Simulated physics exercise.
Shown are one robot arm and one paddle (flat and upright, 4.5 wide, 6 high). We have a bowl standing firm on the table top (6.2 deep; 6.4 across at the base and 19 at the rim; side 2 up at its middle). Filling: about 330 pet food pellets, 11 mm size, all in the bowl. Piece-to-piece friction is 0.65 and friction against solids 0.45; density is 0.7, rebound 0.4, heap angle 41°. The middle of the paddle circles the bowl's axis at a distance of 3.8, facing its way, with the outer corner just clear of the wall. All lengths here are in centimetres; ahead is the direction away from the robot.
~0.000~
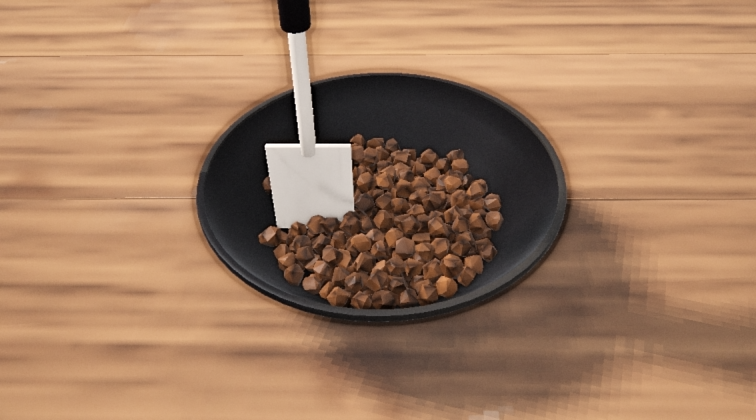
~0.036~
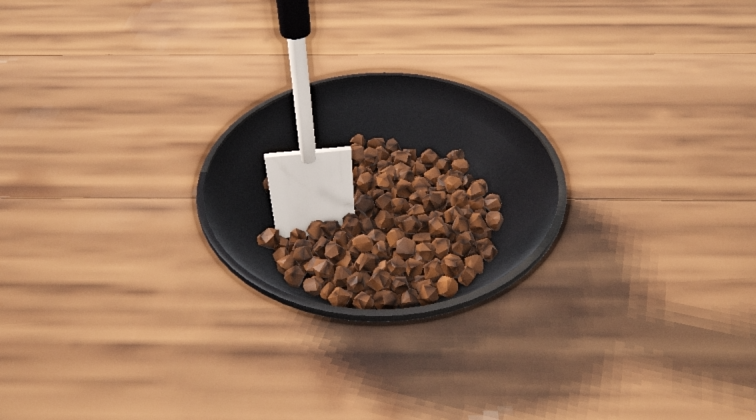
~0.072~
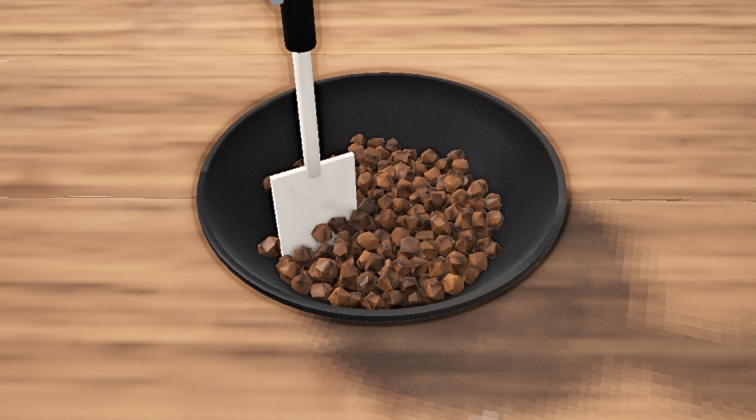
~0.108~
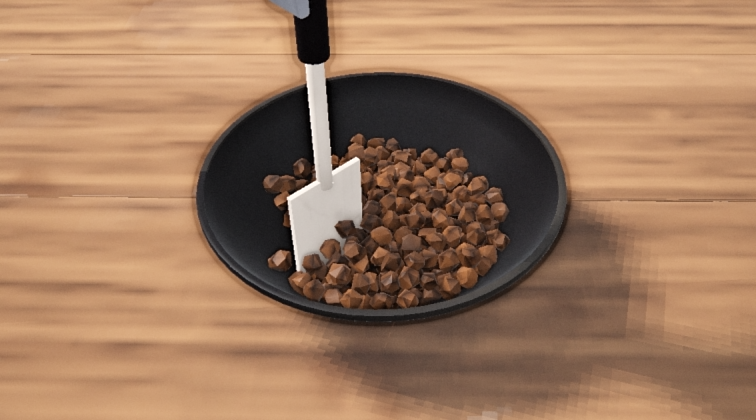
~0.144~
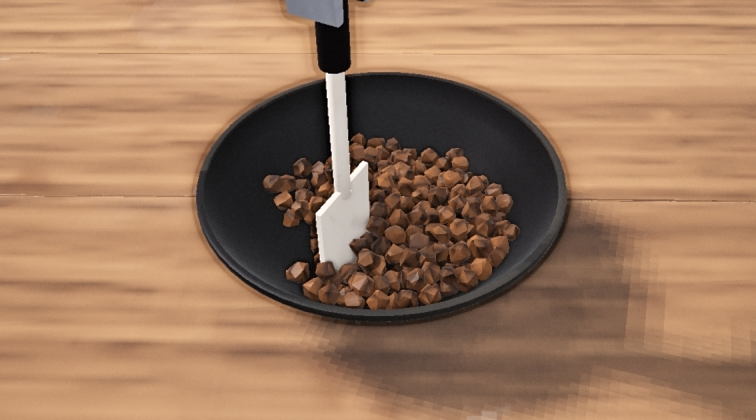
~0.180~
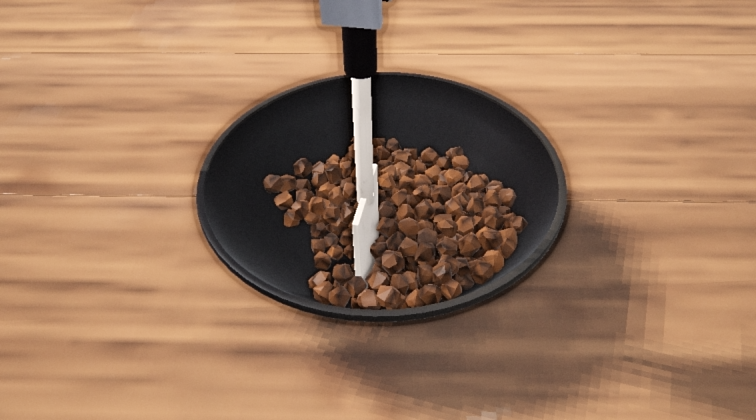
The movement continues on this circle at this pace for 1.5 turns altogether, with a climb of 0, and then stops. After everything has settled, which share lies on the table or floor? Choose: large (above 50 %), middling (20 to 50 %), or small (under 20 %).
Small.
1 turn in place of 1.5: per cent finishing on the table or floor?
Roughly 5 per cent would end up there.
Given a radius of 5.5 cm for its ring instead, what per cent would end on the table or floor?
Then about 5 %.
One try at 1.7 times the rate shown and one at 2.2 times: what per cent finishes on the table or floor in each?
Roughly 25 and 45 per cent.
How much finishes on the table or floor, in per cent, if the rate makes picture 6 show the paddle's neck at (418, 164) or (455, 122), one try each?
Near 25 in a hundred for the first and near 45 in a hundred for the second.
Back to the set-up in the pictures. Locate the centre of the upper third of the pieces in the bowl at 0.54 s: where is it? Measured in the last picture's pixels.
I'd put it at around (356, 129).
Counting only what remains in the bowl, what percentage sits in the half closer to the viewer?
I'd say around 40 per cent.
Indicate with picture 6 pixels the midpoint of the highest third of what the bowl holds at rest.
Close to (454, 174).
After 0.54 s, 260° round, highest piece 8 above the table; 325 in the bowl, 2 on the table or floor, 5 in flight or on the tool.
After 0.89 s, 80° round, highest piece 8 above the table; 317 in the bowl, 14 on the table or floor, 1 in flight or on the tool.
After 1.27 s, 180° round, highest piece 7 above the table; 307 in the bowl, 24 on the table or floor, 1 in flight or on the tool.
After 1.97 s, 180° round, highest piece 7 above the table; 307 in the bowl, 25 on the table or floor.
In the end, 307 in the bowl, 25 on the table or floor. That is 8 % on the table or floor.
